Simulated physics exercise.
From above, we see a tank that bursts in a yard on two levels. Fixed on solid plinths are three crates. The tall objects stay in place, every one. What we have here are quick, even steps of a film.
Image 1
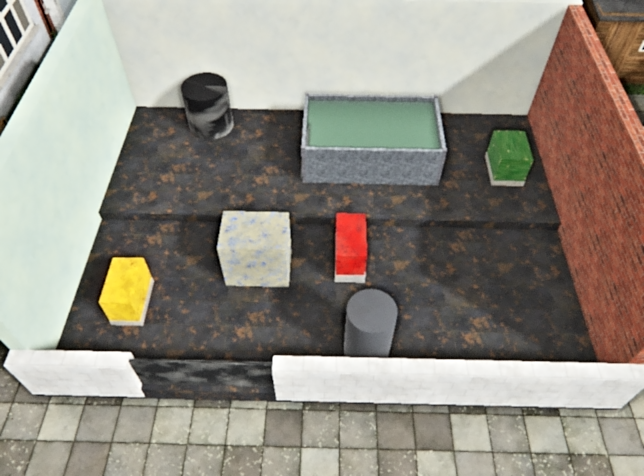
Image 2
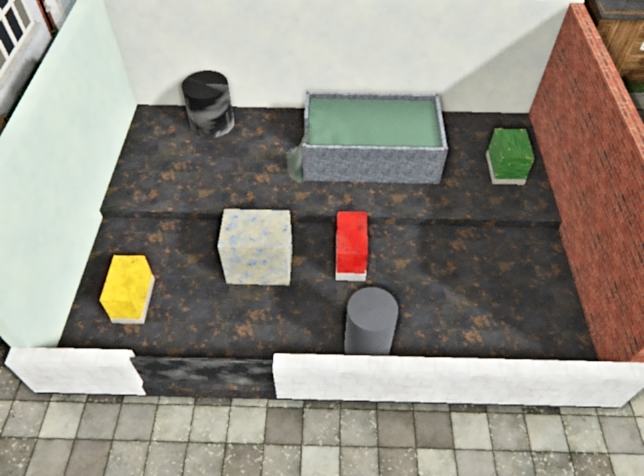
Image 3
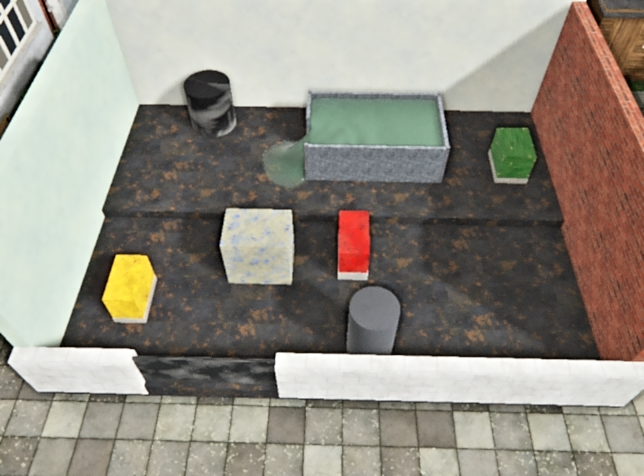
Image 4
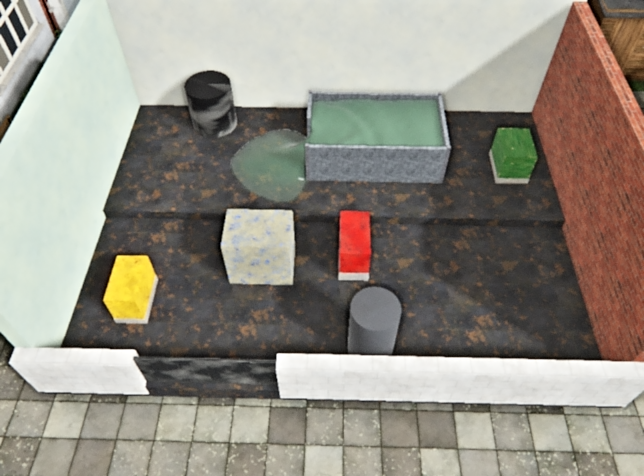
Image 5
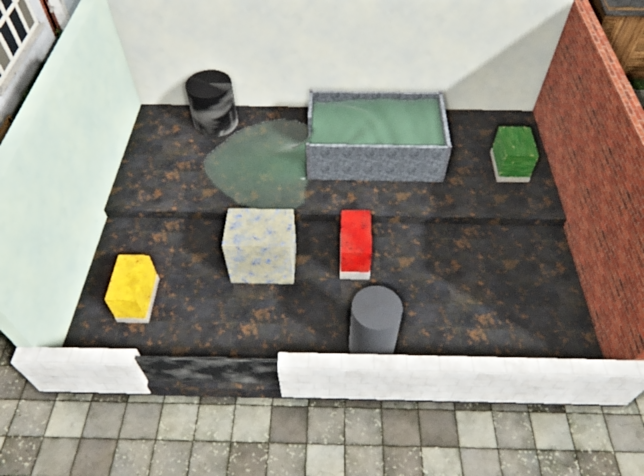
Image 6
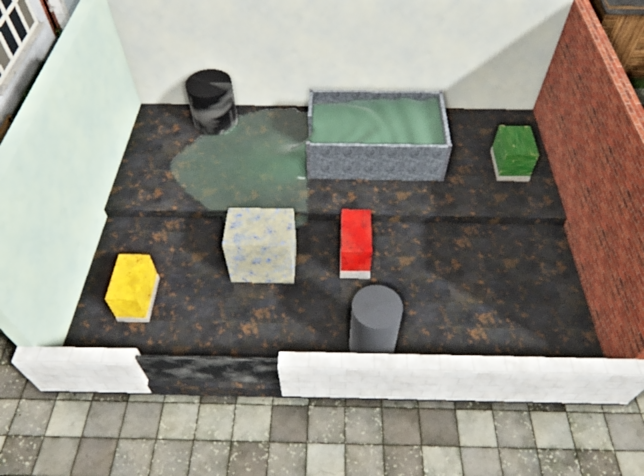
A walled yard with a dark, mottled floor on two levels is seen from above, its low white front wall broken by a dark gap at left. A grey tank of green water stands at the back, with a black cylinder left, a green block right, and yellow, speckled and red blocks and a grey cylinder below. Water escapes from the tank's left side and spreads leftward across the upper level in a widening pool.
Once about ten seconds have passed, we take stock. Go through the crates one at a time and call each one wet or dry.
The yellow crate is wet. The red crate is dry. The green crate is dry.
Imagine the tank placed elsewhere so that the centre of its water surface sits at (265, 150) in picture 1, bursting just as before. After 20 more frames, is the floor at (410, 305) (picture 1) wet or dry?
By then that patch is left unwetted.
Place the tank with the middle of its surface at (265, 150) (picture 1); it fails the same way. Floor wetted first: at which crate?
The yellow-painted one.
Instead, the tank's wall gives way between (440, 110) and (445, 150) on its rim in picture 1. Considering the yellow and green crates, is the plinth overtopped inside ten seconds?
Yellow crate is not reached; green crate is reached.
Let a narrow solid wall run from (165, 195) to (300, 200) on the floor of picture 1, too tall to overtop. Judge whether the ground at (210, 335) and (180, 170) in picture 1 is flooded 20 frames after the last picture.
In order, I'd call them bare and inundated.
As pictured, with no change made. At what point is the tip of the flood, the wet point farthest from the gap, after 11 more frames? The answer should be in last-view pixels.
Farthest reach: (67, 336).
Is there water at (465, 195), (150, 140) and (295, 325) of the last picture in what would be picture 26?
First spared, second inundated, third spared.
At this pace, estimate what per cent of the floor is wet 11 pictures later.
Close to 35 %.
A moment on, water covers 25 % of the floor; the yellow crate not reached, the red crate not reached, the green crate not reached.
Next, water covers 35 % of the floor; the yellow crate water round its plinth, the red crate not reached, the green crate not reached.
Then, water covers 40 % of the floor; the yellow crate water round its plinth, the red crate water round its plinth, the green crate not reached.
Later, water covers 60 % of the floor; the yellow crate water round its plinth, the red crate water round its plinth, the green crate not reached.
In the end, water covers 85 % of the floor; the yellow crate was topped, the red crate stayed above the water, the green crate stayed above the water.
